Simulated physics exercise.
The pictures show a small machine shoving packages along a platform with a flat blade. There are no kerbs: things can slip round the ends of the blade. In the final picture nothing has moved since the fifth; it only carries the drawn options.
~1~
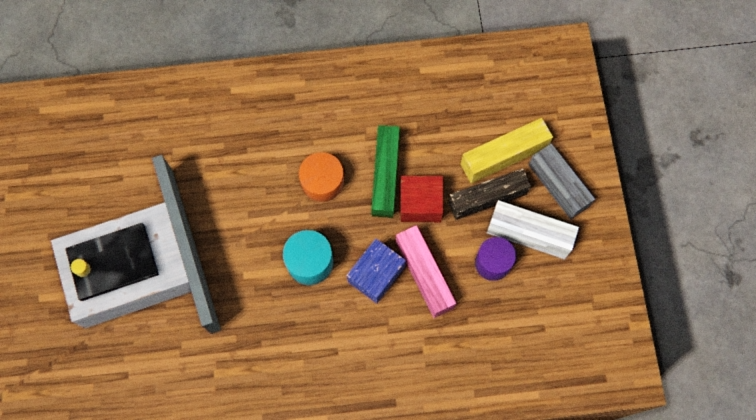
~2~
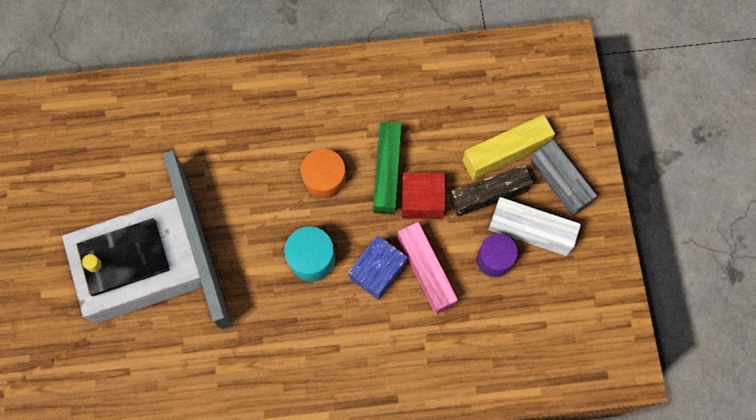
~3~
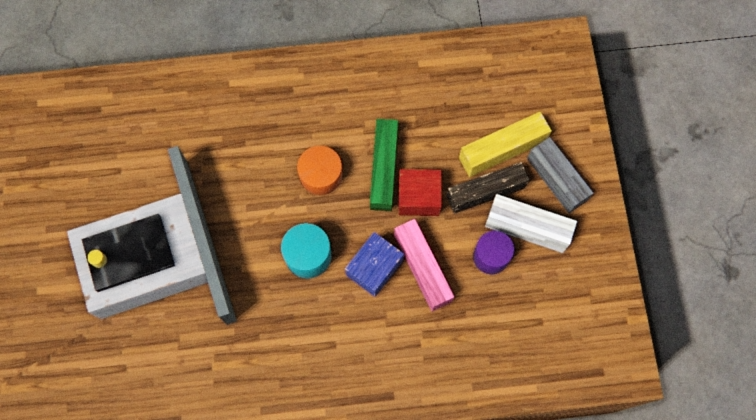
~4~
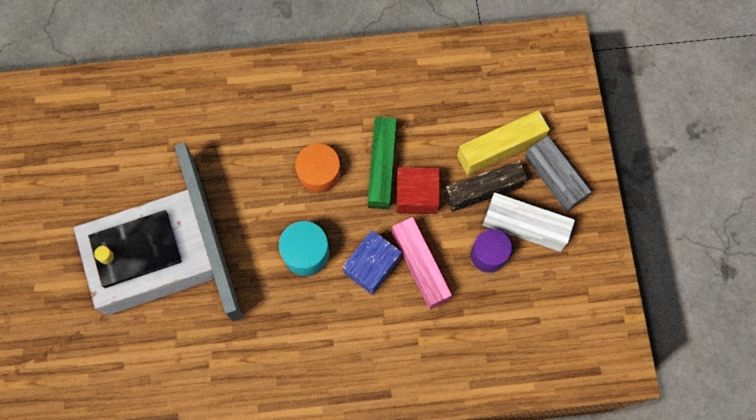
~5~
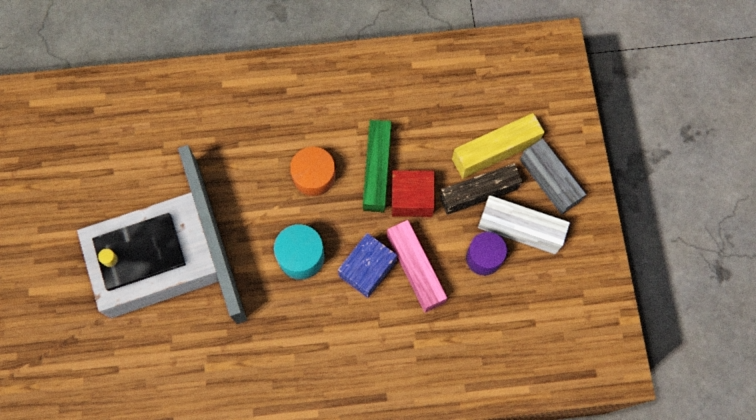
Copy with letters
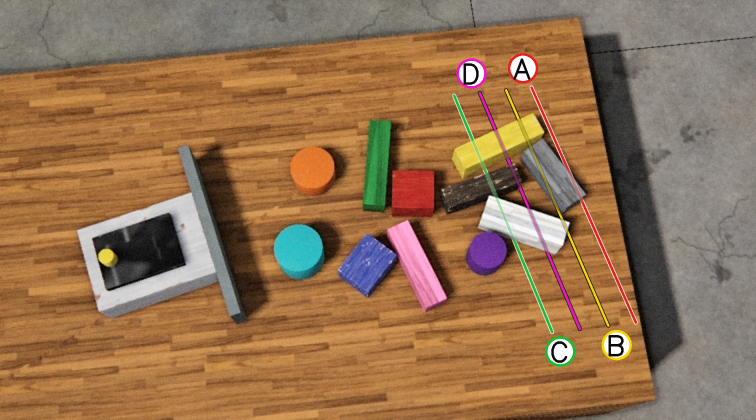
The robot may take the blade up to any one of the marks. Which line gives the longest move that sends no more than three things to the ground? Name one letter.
As far as mark D.
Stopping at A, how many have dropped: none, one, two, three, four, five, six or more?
By then, six or more.
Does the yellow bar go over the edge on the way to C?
No.
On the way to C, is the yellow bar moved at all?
Yes.
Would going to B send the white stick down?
Yes.
On the marked copy, A at (582, 200); B at (555, 203); C at (501, 209); D at (528, 206).
Following D. Soon after the start, robot (262, 237); orange canister (334, 166); blue crate (379, 273).
Later, robot (379, 224); grey stick (560, 172); white stick (547, 216).
In the end, robot (470, 215); purple canister over the edge; grey stick over the edge; two fallen.
As for the rest, A drops six; B drops four; C is within the limit but short.
